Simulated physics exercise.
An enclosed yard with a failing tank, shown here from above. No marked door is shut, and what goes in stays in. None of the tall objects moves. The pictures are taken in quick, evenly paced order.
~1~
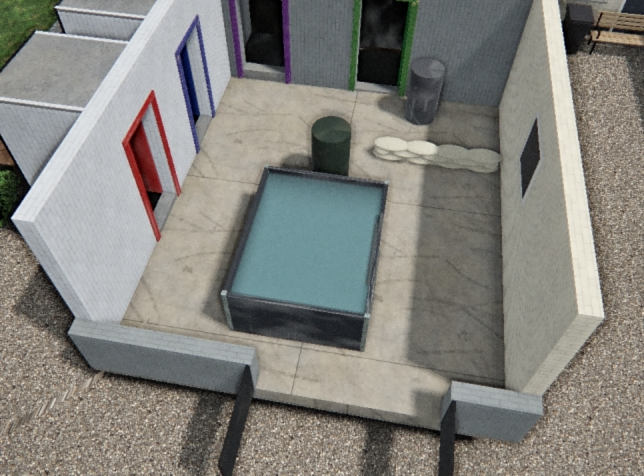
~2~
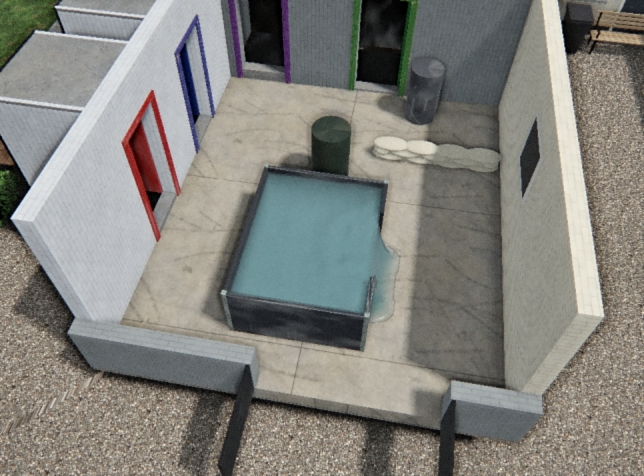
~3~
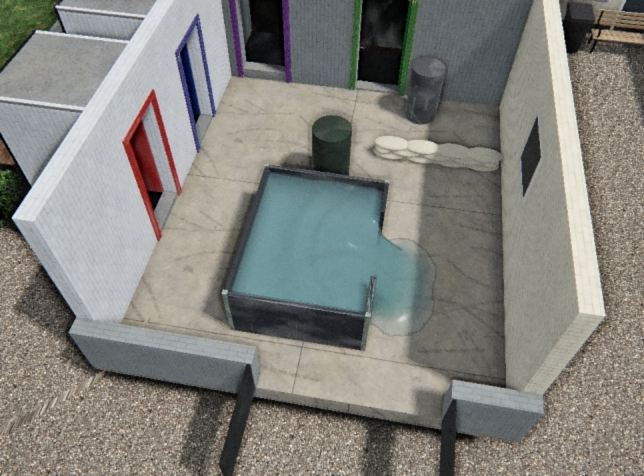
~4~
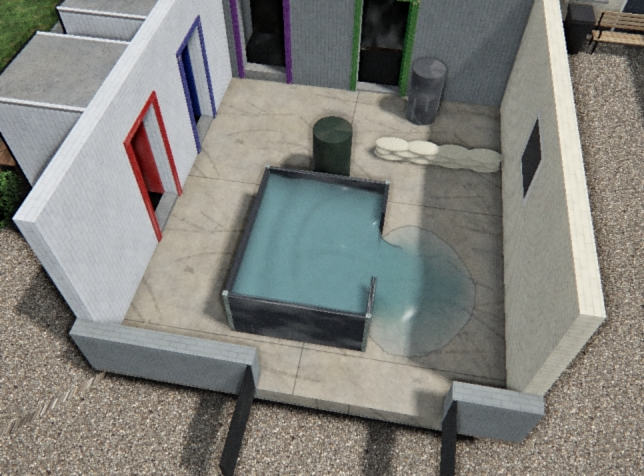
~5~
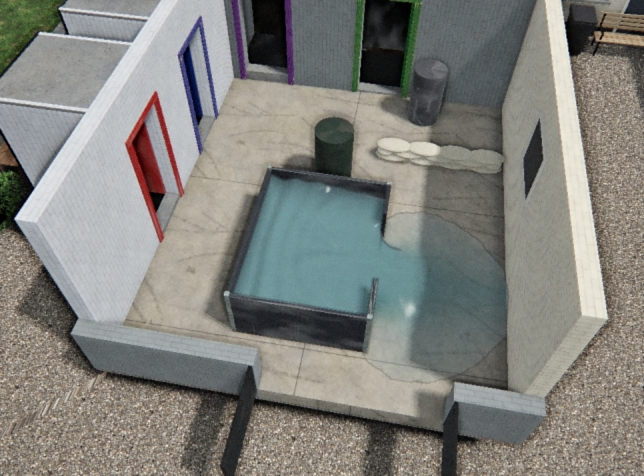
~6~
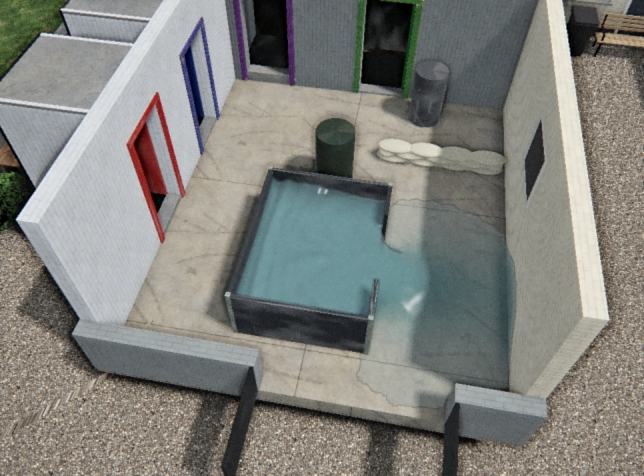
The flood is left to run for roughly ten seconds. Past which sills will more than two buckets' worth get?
My prediction: I expect the red door to see two buckets at most, I expect the green door to see two buckets at most, I expect the purple door to see two buckets at most, I expect the blue door to see over two buckets.
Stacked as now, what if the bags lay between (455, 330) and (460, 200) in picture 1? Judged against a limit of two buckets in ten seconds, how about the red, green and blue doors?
Red: Stays within bounds; green: Exceeds the threshold; blue: Exceeds the threshold.
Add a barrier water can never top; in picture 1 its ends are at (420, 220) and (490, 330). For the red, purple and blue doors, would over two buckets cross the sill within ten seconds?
Red undershoots; purple undershoots; blue undershoots.
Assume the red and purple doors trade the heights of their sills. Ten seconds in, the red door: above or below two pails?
The red door remains short of it.
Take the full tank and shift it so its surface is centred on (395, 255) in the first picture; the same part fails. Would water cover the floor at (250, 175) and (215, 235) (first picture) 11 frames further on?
Unflooded, then unflooded.
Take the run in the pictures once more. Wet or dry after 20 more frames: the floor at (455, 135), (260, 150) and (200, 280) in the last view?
Result, as listed: Wetted / wetted / not wetted.
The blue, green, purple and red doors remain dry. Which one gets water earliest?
I choose the one in green.
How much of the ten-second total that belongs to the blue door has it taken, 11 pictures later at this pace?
Roughly 0 %.
A moment on, water covers 20 % of the floor; the red door not reached, the green door not reached, the purple door not reached, the blue door not reached.
Next, water covers 35 % of the floor; the red door not reached, the green door not reached, the purple door not reached, the blue door not reached.
Then, water covers 60 % of the floor; the red door not reached, the green door wet at the sill, nothing in, the purple door not reached, the blue door not reached.
Later, water covers 90 % of the floor; the red door wet at the sill, nothing in, the green door wet at the sill, nothing in, the purple door wet at the sill, nothing in, the blue door over two buckets in.
In the end, water covers 95 % of the floor; the red door under two buckets in, the green door under two buckets in, the purple door wet at the sill, nothing in, the blue door far over two buckets in.
